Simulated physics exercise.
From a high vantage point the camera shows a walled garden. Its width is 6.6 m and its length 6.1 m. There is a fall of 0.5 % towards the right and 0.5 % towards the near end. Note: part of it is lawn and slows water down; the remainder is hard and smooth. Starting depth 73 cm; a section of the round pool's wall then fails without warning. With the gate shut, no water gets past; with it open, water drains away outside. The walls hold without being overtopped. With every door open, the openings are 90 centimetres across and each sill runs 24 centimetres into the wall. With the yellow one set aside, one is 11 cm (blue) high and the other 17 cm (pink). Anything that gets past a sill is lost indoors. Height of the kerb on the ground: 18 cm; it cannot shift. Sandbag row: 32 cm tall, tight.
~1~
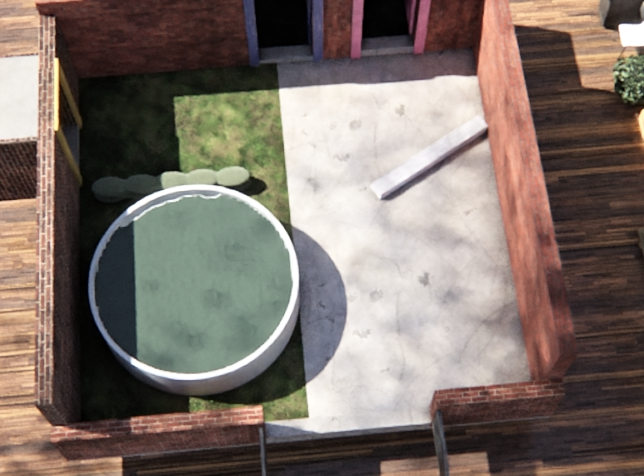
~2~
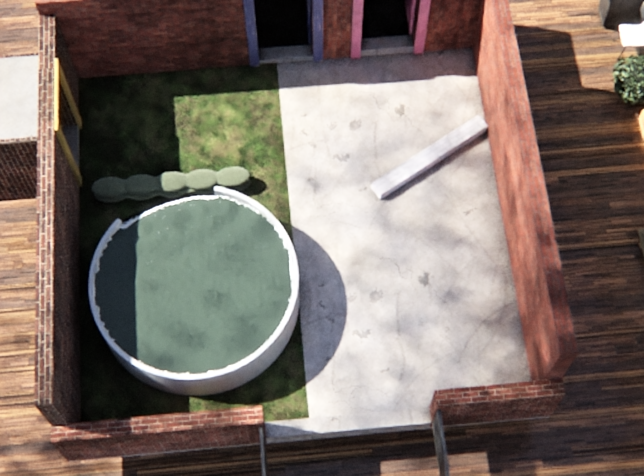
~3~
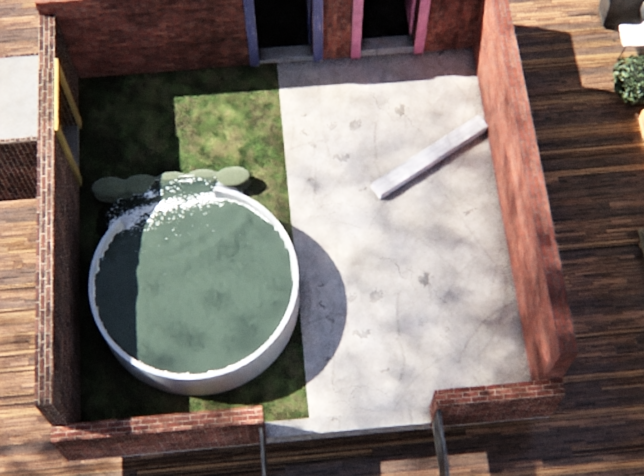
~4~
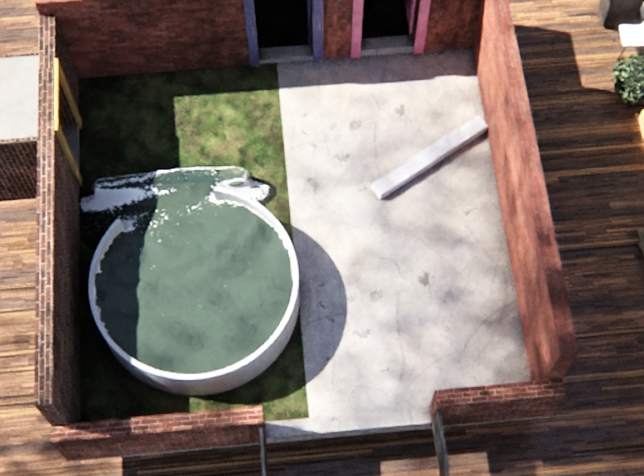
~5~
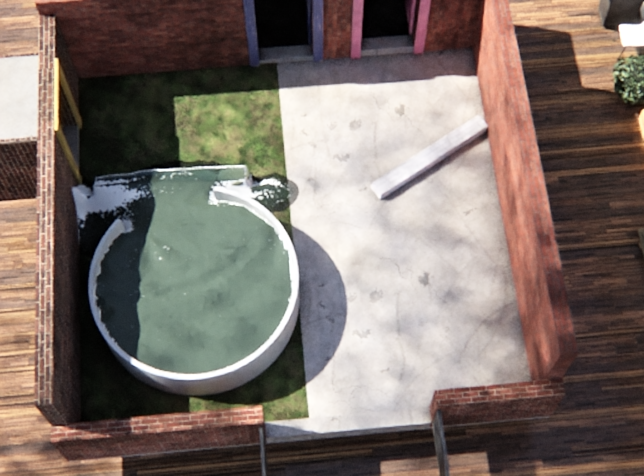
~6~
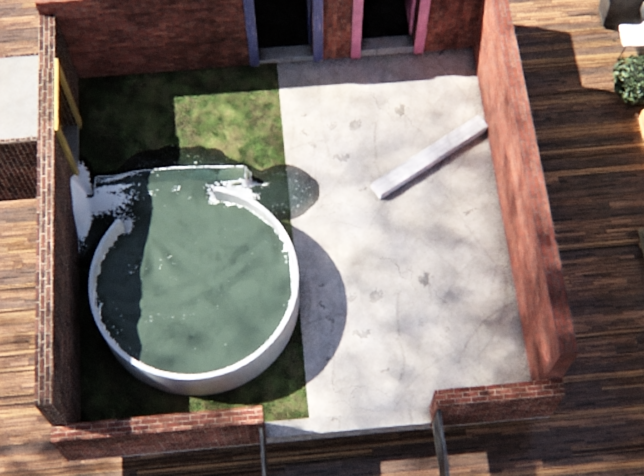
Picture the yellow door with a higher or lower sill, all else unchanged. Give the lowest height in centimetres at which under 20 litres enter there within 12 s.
10.5 cm.
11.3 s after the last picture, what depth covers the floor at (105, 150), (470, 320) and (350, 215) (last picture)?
In that order: 6, 11 and 10 cm.
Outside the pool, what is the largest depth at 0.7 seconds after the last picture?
Around 60 centimetres.
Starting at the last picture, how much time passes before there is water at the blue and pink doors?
Arrival times - blue 2.2 seconds, pink 3.2 seconds.
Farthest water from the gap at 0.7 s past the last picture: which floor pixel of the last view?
The farthest wet point is roughly at (394, 228) in the last view.
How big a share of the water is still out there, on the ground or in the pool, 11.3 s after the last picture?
Water still present: Approx. 92 %.
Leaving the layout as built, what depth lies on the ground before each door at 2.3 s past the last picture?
Reading in centimetres: Blue = 6, yellow = 13, pink = 0.
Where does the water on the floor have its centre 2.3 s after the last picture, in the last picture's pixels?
(191, 255), roughly.
Then, 0.7 s after the last picture water covers 30 % of the floor, deepest (60 cm) near (184, 204); 15 cm at the yellow door, 0 litres in over its 13 cm sill.
Then, 2.3 s after the last picture water covers 65 % of the floor, deepest (42 cm) near (81, 223); 13 cm at the yellow door, 6 litres in over its 13 cm sill.
Then, 11.3 s after the last picture water covers 95 % of the floor, deepest (19 cm) near (184, 204); 6 cm at the yellow door, 10 litres in over its 13 cm sill.
At the yellow door as built, the water peaked near 16 cm, 1.1 s after the last picture.
With a sill of 9.5 cm, 26 litres would have come in within the 12 s; with 11.5 cm, 15 litres. So under 20 litres takes about 10.5 cm.
